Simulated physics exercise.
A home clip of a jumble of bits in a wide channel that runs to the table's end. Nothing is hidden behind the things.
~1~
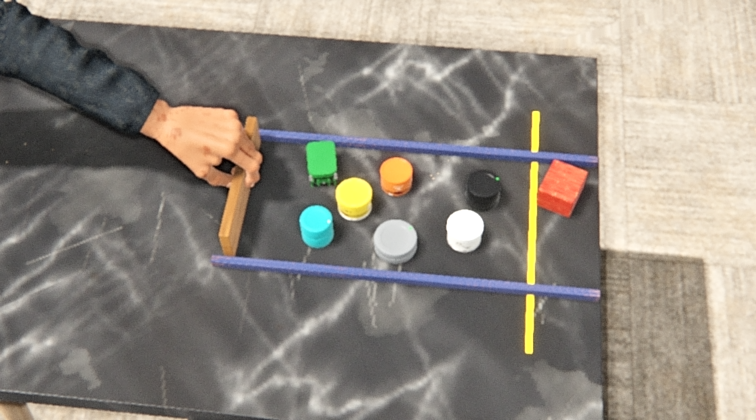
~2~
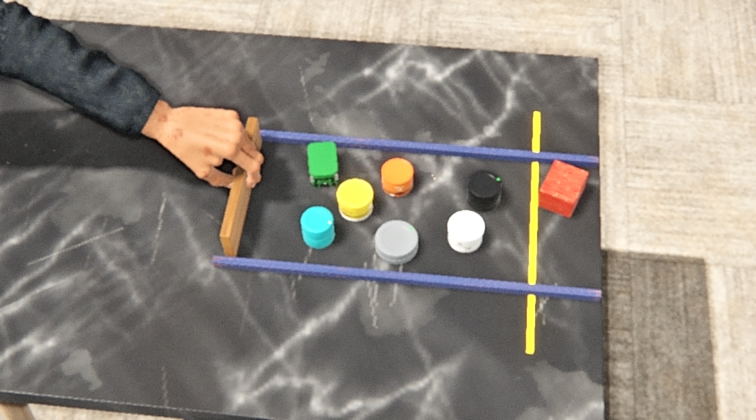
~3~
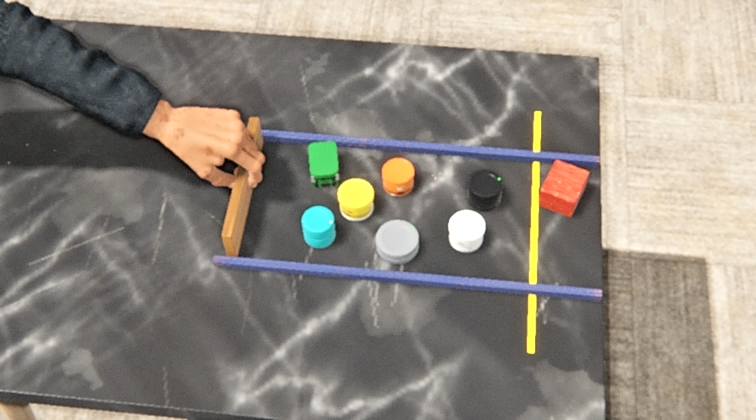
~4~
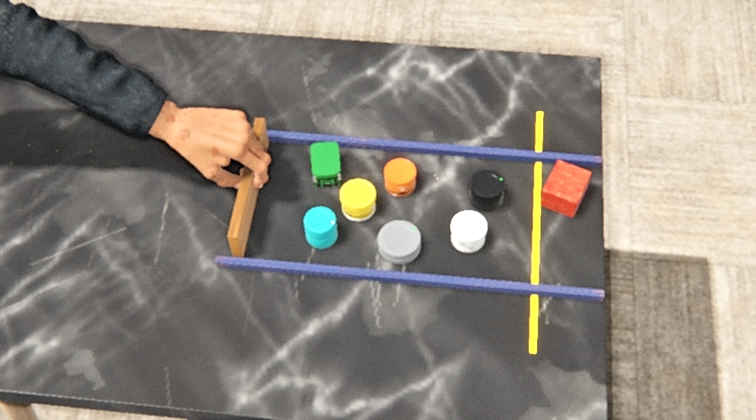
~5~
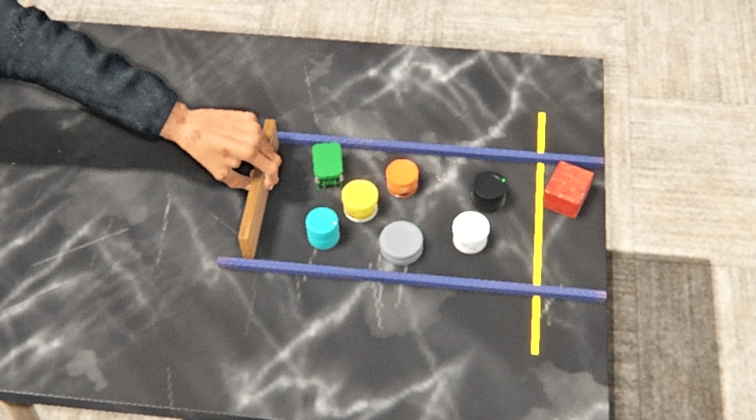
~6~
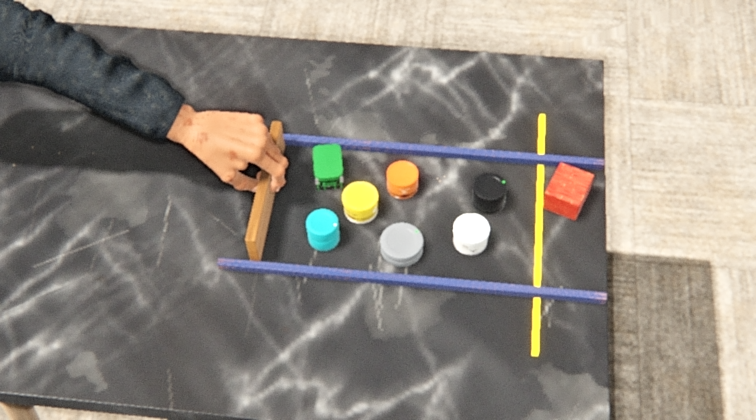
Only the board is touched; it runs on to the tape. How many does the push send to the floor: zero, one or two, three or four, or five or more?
Outcome: The number that fall off is one or two.
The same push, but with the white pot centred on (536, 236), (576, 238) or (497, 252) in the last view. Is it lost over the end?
The white pot remains up; tumbles off; falls.
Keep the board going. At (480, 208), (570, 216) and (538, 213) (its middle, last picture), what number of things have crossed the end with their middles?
Past the end: 0, 5 and 1.
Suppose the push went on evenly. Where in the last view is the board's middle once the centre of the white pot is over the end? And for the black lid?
About (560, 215), and (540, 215) for the other.
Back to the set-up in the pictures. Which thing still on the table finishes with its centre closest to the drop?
That is the black lid.
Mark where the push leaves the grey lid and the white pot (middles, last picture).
Near (582, 272) and (587, 237).
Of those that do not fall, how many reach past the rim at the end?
1 of them.
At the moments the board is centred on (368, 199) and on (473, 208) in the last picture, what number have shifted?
5 and 8.
Early on, none off yet; red block at rest near (568, 191); black lid at rest near (489, 194); white pot at rest near (471, 235).
A while later, none off yet; red block at rest near (568, 191); black lid moving near (496, 196); white pot travelled a little near (489, 231).
Further along, none off yet; red block travelled a little near (589, 191); black lid travelled well along near (559, 210); white pot travelled well along near (538, 233).
Finally, the number that fall off is one or two; lost, red block.
